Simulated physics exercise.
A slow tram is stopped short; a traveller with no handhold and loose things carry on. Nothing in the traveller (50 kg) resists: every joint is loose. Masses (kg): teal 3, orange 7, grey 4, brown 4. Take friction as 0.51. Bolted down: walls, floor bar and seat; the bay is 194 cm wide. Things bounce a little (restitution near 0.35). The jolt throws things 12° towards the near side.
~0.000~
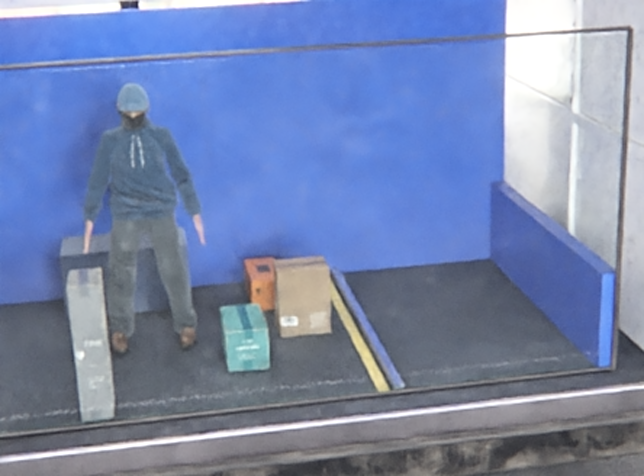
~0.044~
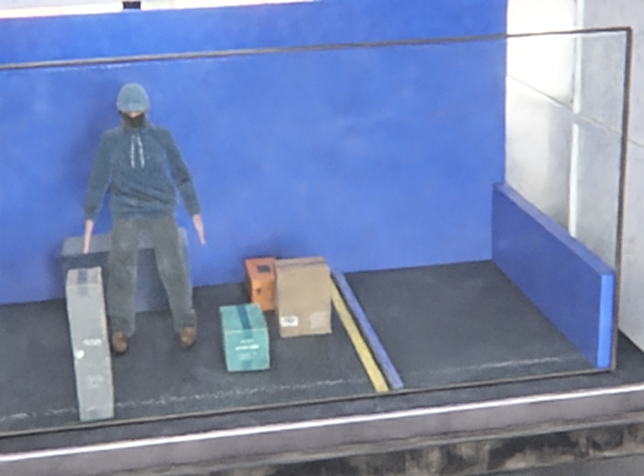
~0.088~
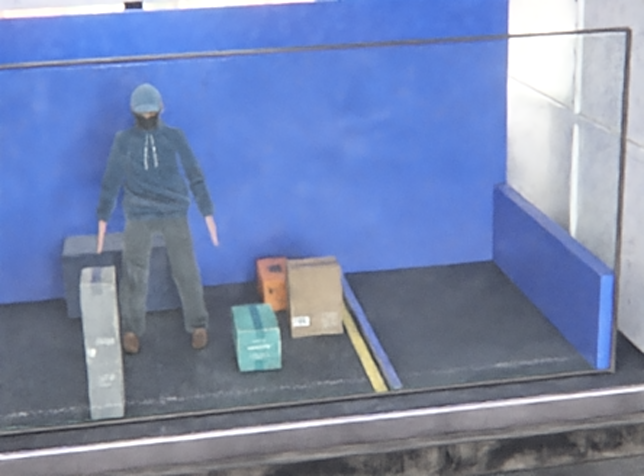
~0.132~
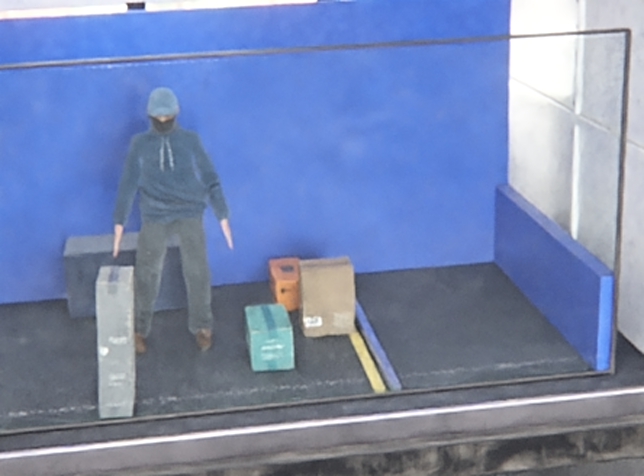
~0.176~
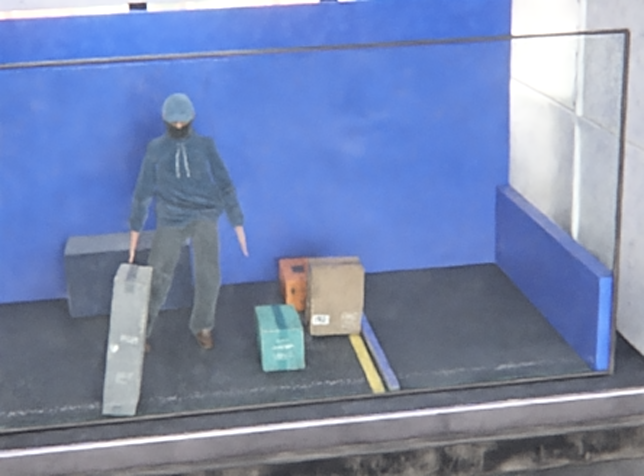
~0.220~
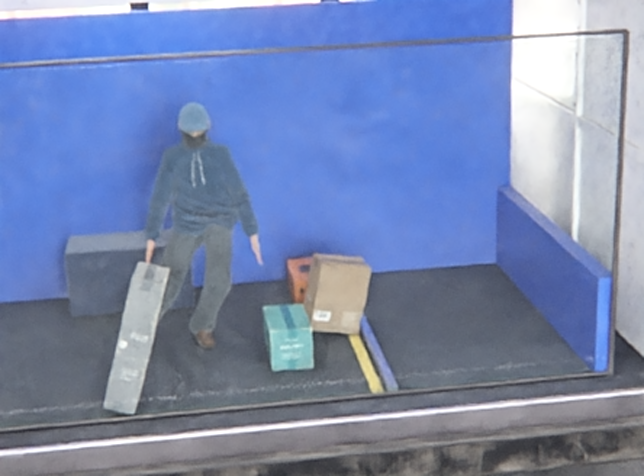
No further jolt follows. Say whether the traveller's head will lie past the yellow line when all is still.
This time the traveller's head rests short of the yellow line.
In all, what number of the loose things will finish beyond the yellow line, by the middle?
In all, 1.
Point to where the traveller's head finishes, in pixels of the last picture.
Around (328, 344).
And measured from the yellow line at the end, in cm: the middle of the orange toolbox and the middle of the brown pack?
Orange toolbox 10 short, brown pack 20 past.
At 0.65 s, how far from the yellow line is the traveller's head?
About 25 cm short of it.
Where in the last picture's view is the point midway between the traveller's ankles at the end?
Near (201, 333).
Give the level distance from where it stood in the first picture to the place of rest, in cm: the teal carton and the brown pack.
Teal carton 60, brown pack 50.
After 0.40 s the traveller's head is 53 cm short of the yellow line, near (259, 204) in the last picture's view.
After 0.65 s the traveller's head is 25 cm short of the yellow line, near (316, 299) in the last picture's view.
After 1.05 s the traveller's head is 19 cm short of the yellow line, near (331, 343) in the last picture's view.
At rest, 1.8 s, teal carton stops short of the yellow line; orange toolbox stops short of the yellow line; grey tall box stops short of the yellow line; brown pack crosses the yellow line; traveller's hips stop short of the yellow line; traveller's head stops short of the yellow line.
